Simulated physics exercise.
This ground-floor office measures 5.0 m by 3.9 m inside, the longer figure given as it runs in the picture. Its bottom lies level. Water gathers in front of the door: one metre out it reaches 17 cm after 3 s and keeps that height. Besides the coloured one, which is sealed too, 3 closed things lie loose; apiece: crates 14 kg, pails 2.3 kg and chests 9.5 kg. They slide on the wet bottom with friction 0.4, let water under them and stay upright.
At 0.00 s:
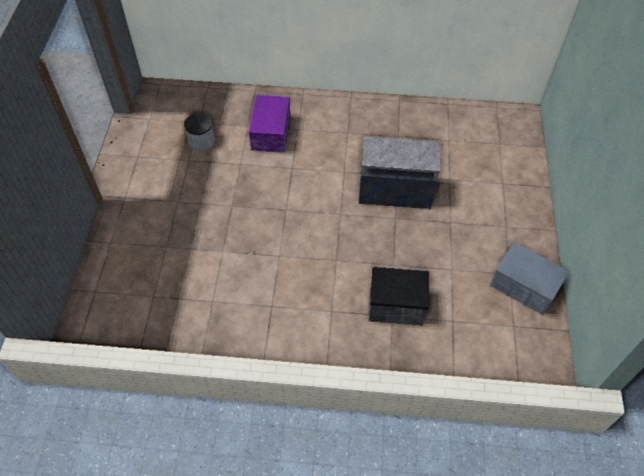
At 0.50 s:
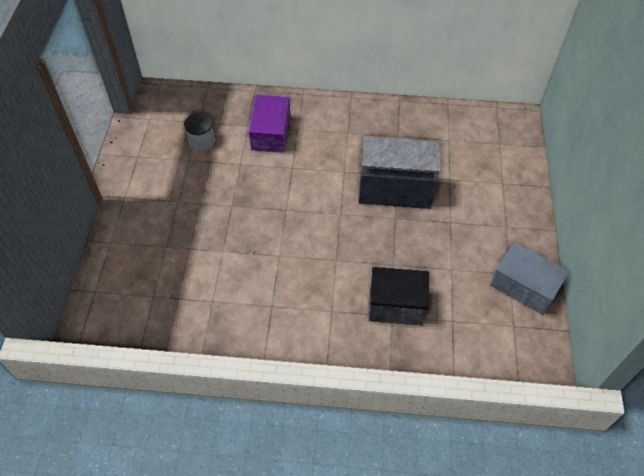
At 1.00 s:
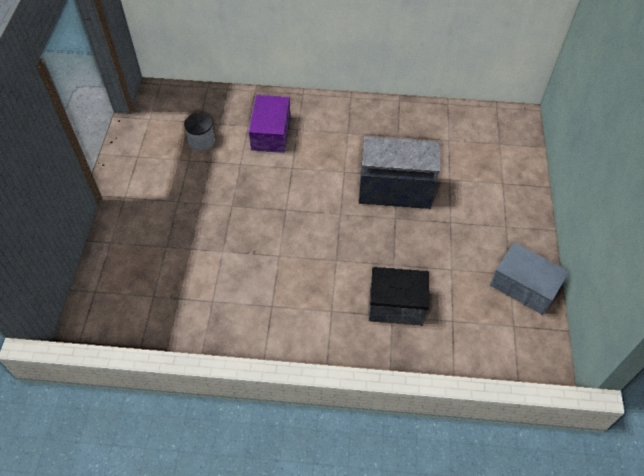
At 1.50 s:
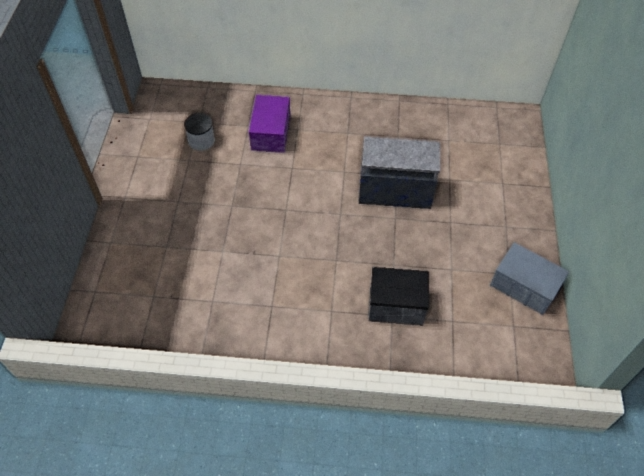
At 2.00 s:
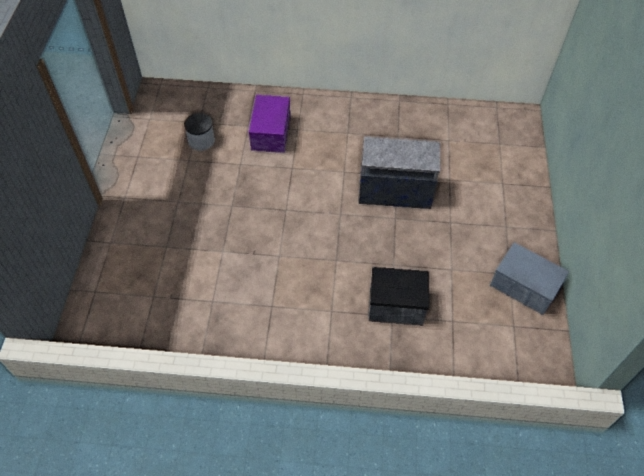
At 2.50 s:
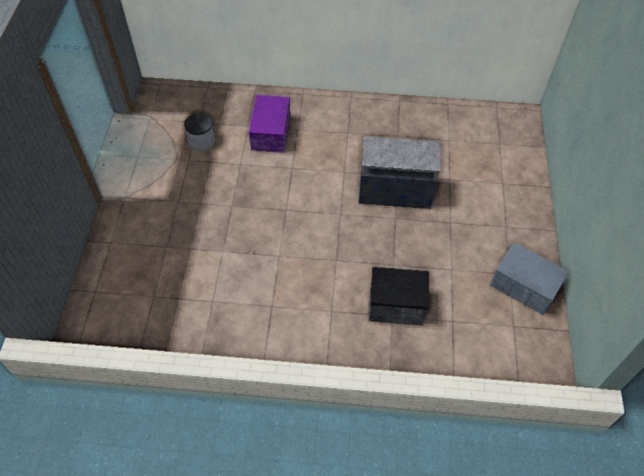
The clip opens on a tiled room seen from above, with a purple crate, darker and grey boxes and a bucket standing still. Bluish water covers the paving outside, then creeps through the doorway at left and spreads in a small, thin, rounded patch across the nearby tiles, while every object stays put.
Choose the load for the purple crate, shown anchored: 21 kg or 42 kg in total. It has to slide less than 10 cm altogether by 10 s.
I expect that only the higher weight holds it.
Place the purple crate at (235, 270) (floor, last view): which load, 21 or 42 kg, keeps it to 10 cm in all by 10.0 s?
The smaller is enough.
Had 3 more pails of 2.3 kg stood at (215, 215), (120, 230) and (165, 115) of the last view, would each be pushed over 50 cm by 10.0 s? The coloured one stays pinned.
In turn: Over, short of it, past it.
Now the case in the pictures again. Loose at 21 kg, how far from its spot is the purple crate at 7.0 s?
Roughly 30 cm.
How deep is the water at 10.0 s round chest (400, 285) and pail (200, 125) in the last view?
About 10 and 6 cm.
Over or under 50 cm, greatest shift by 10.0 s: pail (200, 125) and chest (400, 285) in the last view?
In that order: Over, over.
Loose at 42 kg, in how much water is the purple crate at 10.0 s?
Roughly 6 cm.
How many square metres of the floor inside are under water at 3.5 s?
About 3.0 m2.
After 3.5 s the purple crate would be 0 cm from its start with 21 kg and 0 cm from its start with 42 kg; 1 cm of water round it then.
After 4.5 s the purple crate would be 9 cm from its start with 21 kg and 0 cm from its start with 42 kg; 5 cm of water round it then.
After 7.0 s the purple crate would be 33 cm from its start with 21 kg and 0 cm from its start with 42 kg; 5 cm of water round it then.
After 10.0 s the purple crate would be 55 cm from its start with 21 kg and 0 cm from its start with 42 kg; 6 cm of water round it then.
